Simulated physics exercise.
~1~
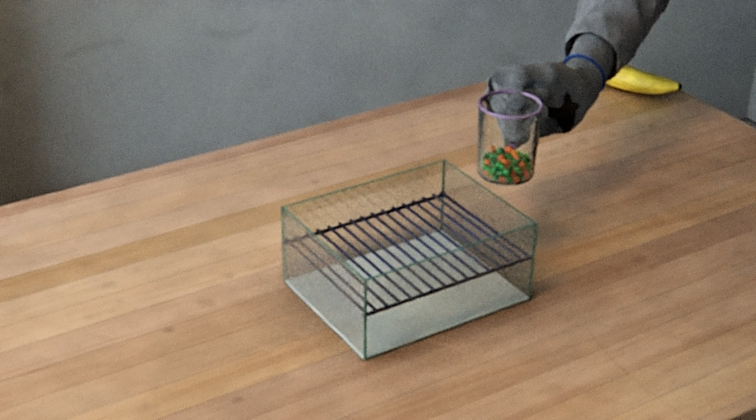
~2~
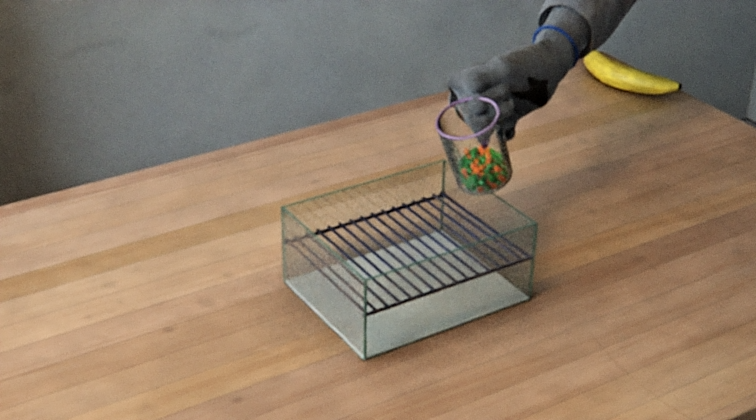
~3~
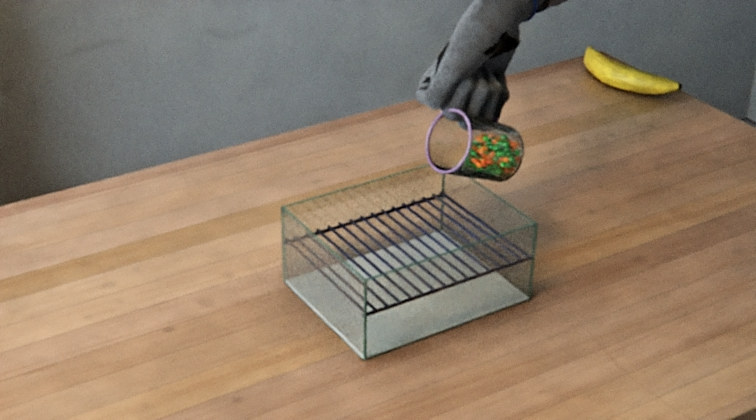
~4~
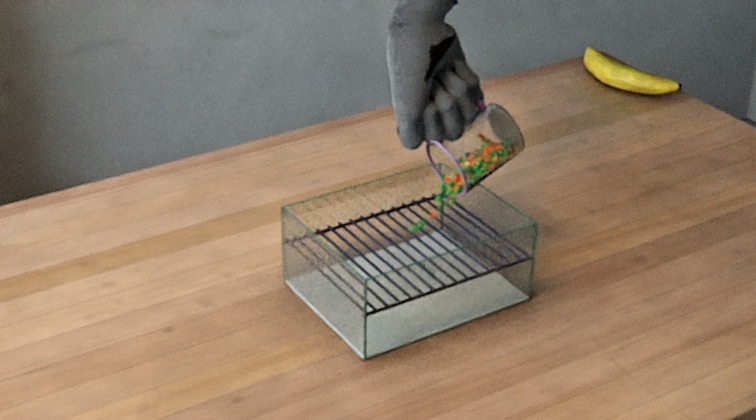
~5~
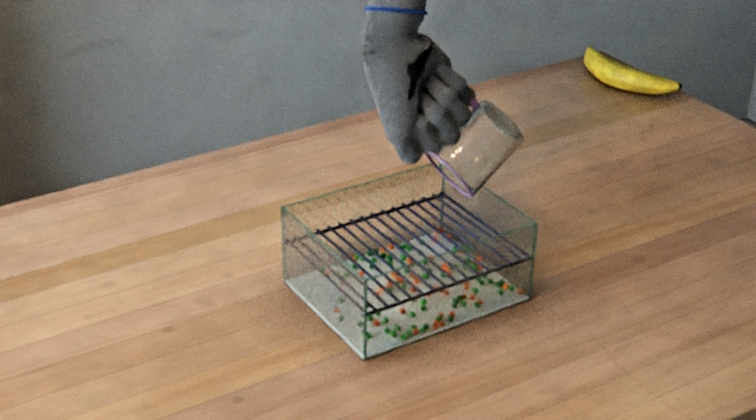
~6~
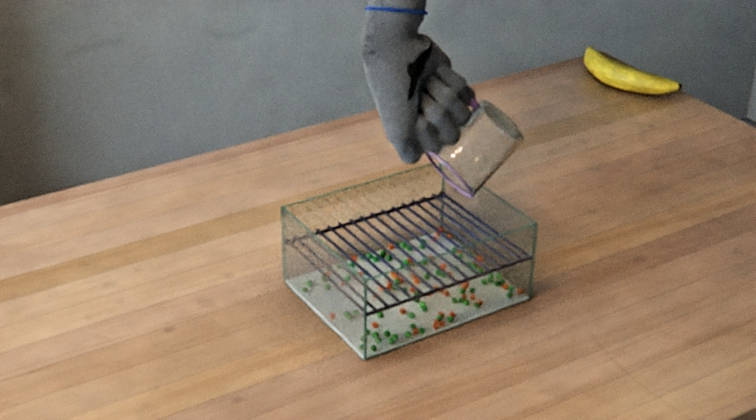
On a wooden table, a gloved hand tips orange and green bits through a rack into a glass box.
